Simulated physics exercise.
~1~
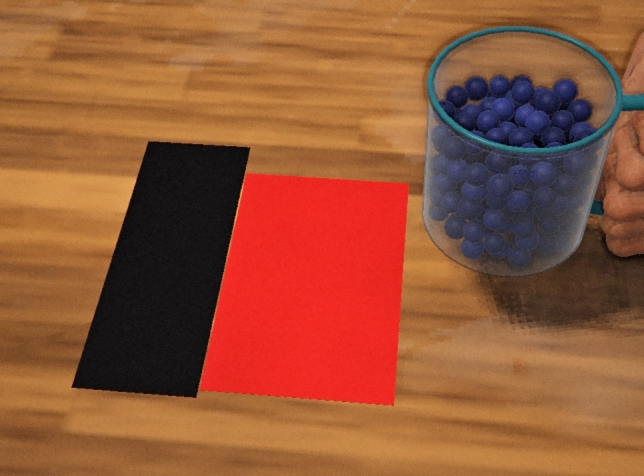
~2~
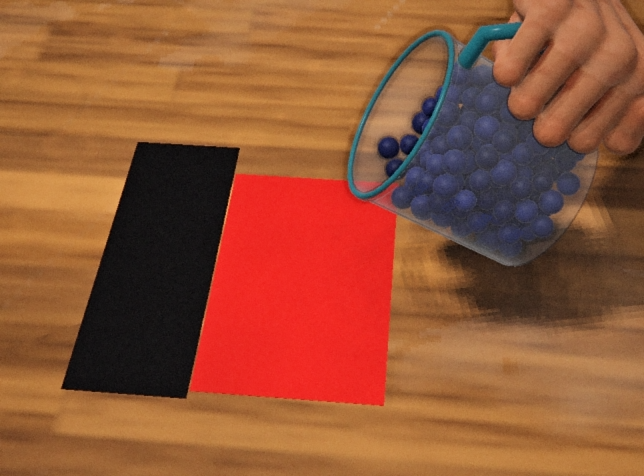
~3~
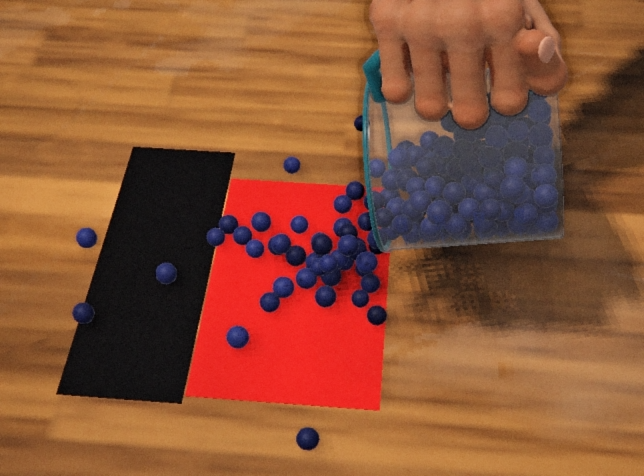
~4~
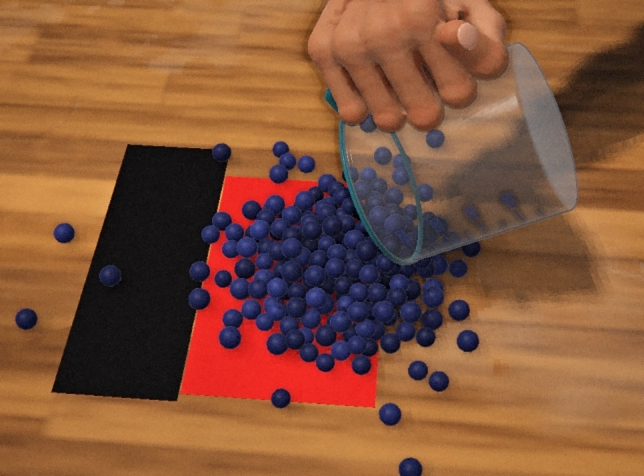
Hand tipping a clear jug of blueberries leftward, spilling them into a heap over a red mat, some scattering beyond it.
